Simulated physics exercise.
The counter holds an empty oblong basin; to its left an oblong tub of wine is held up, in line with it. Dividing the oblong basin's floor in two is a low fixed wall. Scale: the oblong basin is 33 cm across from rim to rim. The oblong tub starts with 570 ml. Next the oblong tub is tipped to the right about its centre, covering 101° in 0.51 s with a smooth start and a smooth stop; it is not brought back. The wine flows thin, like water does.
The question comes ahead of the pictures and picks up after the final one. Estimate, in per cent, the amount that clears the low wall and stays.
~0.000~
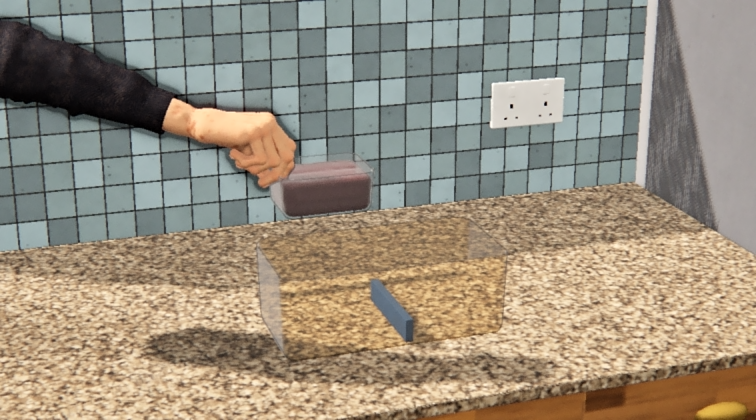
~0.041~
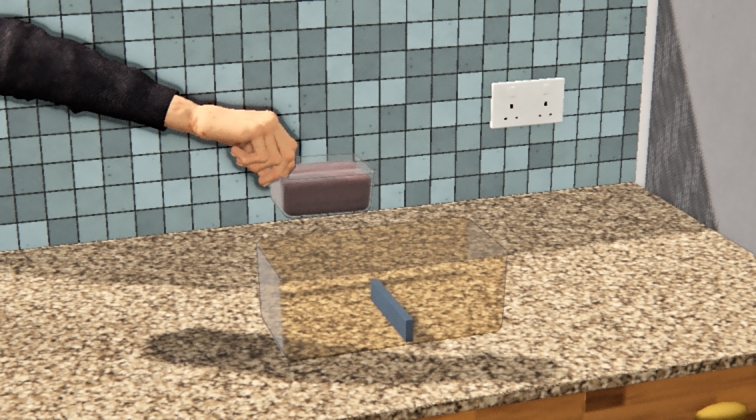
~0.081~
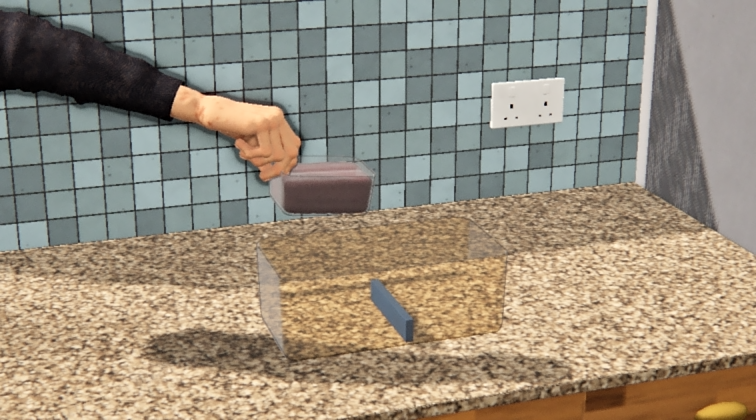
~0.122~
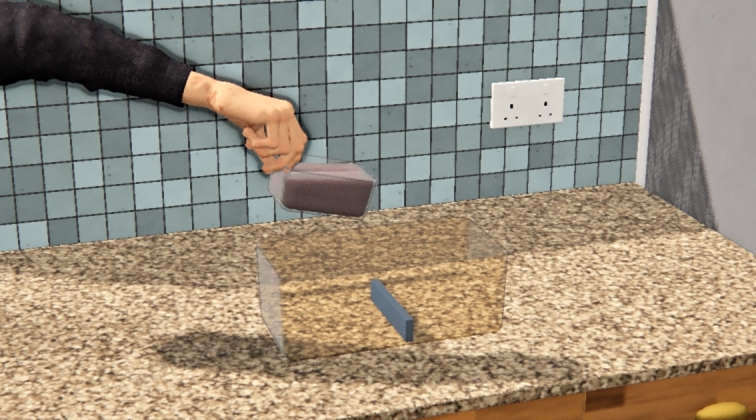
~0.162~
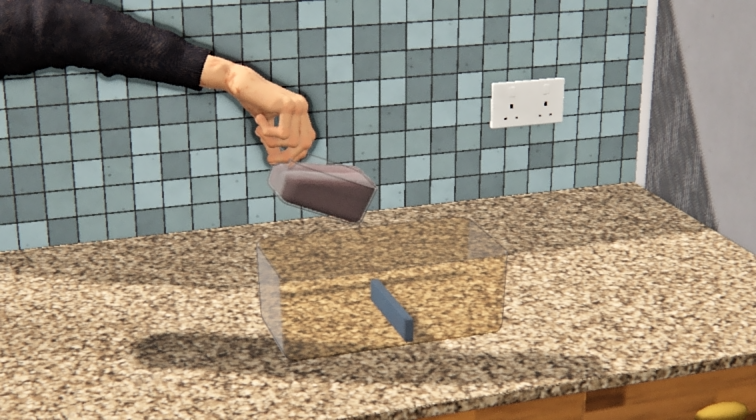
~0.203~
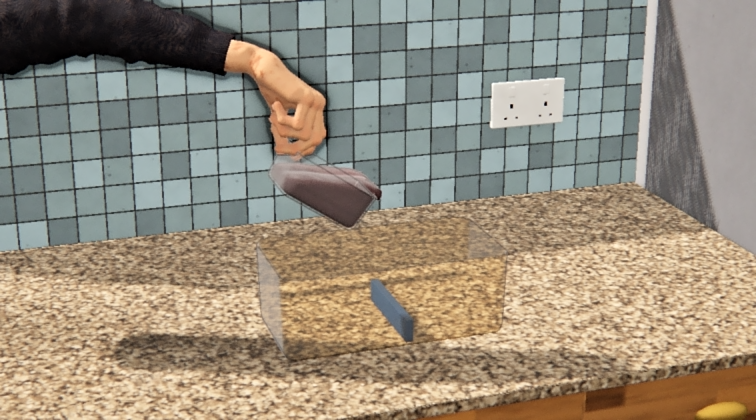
Roughly 61 percent.
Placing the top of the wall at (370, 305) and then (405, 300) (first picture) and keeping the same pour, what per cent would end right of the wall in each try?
Some 85 in a hundred, then some 35 in a hundred.
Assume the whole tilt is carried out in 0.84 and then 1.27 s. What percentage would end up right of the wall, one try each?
The first try gives 70 percent and the second 70 percent.
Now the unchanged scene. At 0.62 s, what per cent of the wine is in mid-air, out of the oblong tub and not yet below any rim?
Close to 4 per cent.
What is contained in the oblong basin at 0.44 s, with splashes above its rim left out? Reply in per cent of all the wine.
Roughly 60 percent.
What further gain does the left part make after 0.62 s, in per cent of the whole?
Close to 9% of the whole.
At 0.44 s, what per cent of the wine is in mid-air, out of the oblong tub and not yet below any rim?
I'd put it at about 28 percent.
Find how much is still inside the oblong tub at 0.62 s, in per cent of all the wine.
Remaining share: Approx. 2 %.
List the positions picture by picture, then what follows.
In the first frame, it leans 0°; its right rim is at (365, 163); the wine meets the walls at (275, 176) and (362, 167); the oblong basin's rim runs from (268, 262) to (488, 235); the wall's top is at (392, 300).
In the second frame, it leans 2°; its right rim is at (366, 164); the wine meets the walls at (275, 175) and (363, 168).
In the third frame, it leans 6°; its right rim is at (367, 168); the wine meets the walls at (277, 174) and (364, 169).
In the fourth frame, it leans 14°; its right rim is at (368, 174); the wine meets the walls at (277, 173) and (366, 171).
In the fifth frame, it leans 23°; its right rim is at (369, 182); the wine meets the walls at (278, 172) and (365, 175); 3 per cent is over the edge.
In the sixth frame, it leans 35°; its right rim is at (367, 191); the wine meets the walls at (275, 172) and (354, 178); 9 per cent is over the edge.
Then, 0.44 s in, the tilt is 97° and 12 per cent is still to pour, 18 is left of the wall and 43 right of it.
Then, 0.62 s in, the tilt is 101° and 2 per cent is still to pour, 29 is left of the wall and 65 right of it.
Then, 0.81 s in, the tilt is 101° and 0 per cent is still to pour, 37 is left of the wall and 61 right of it.
Then, 1.01 s in, the tilt is 101° and 0 per cent is still to pour, 38 is left of the wall and 61 right of it.
Finally, 38 per cent lies left of the wall, 61 right of it and 1 outside.
